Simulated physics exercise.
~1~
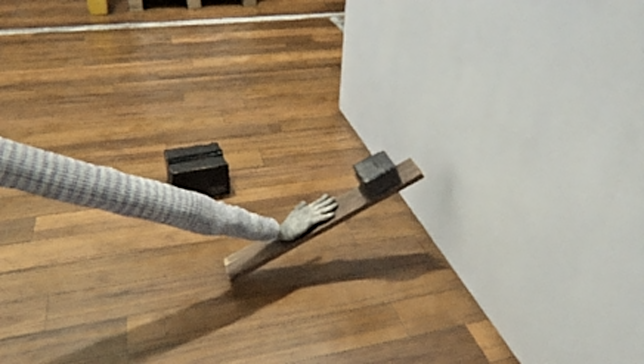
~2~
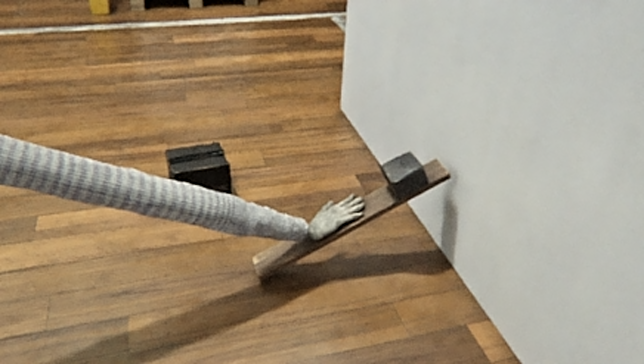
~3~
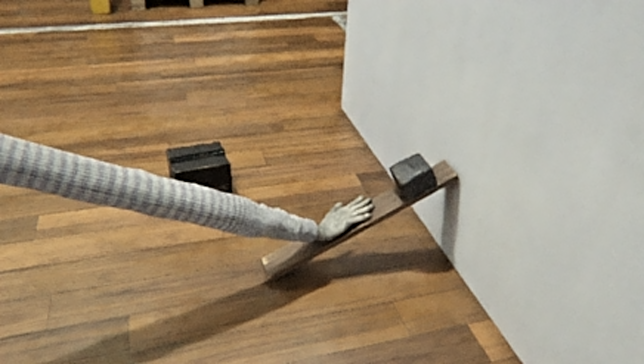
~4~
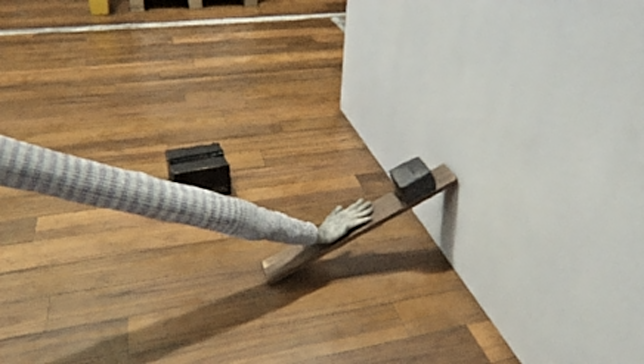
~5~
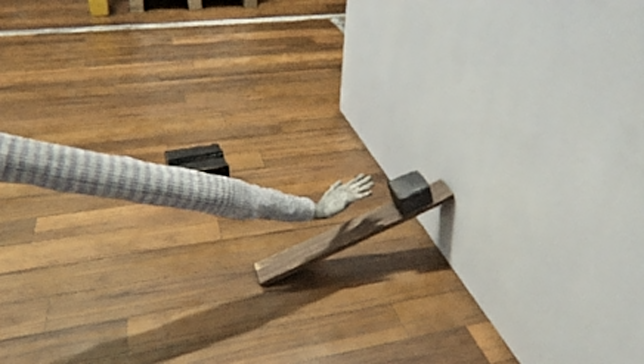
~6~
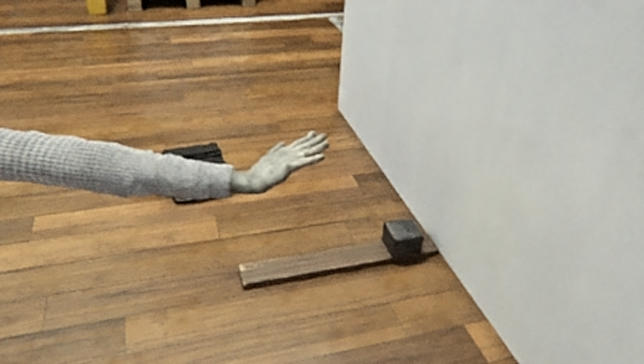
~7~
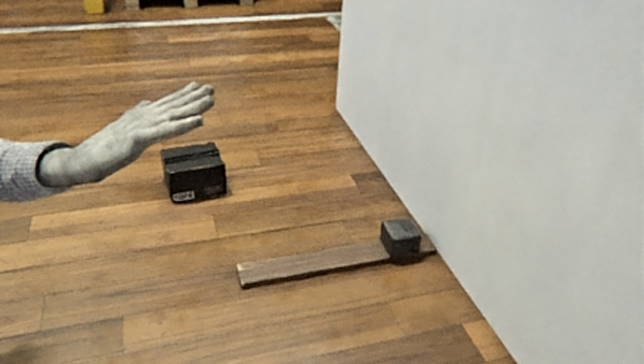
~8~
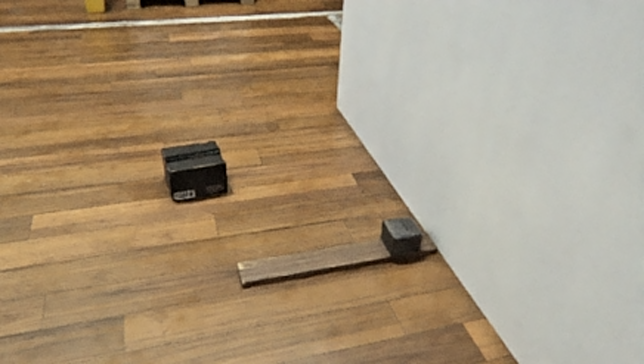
A brown plank with a small dark block resting near its upper end is held at a slant by a hand in a pale ribbed sleeve, on a wooden floor seen from above. A pale wall stands at the right, and a black box sits on the floor behind the arm. The hand moves the plank to the right until its raised end meets the wall. Then the hand lets go and draws back to the left, and the plank slides down the wall. The arm leaves the view, and the plank lies on the floor, the block still at its right end and the black box unmoved.
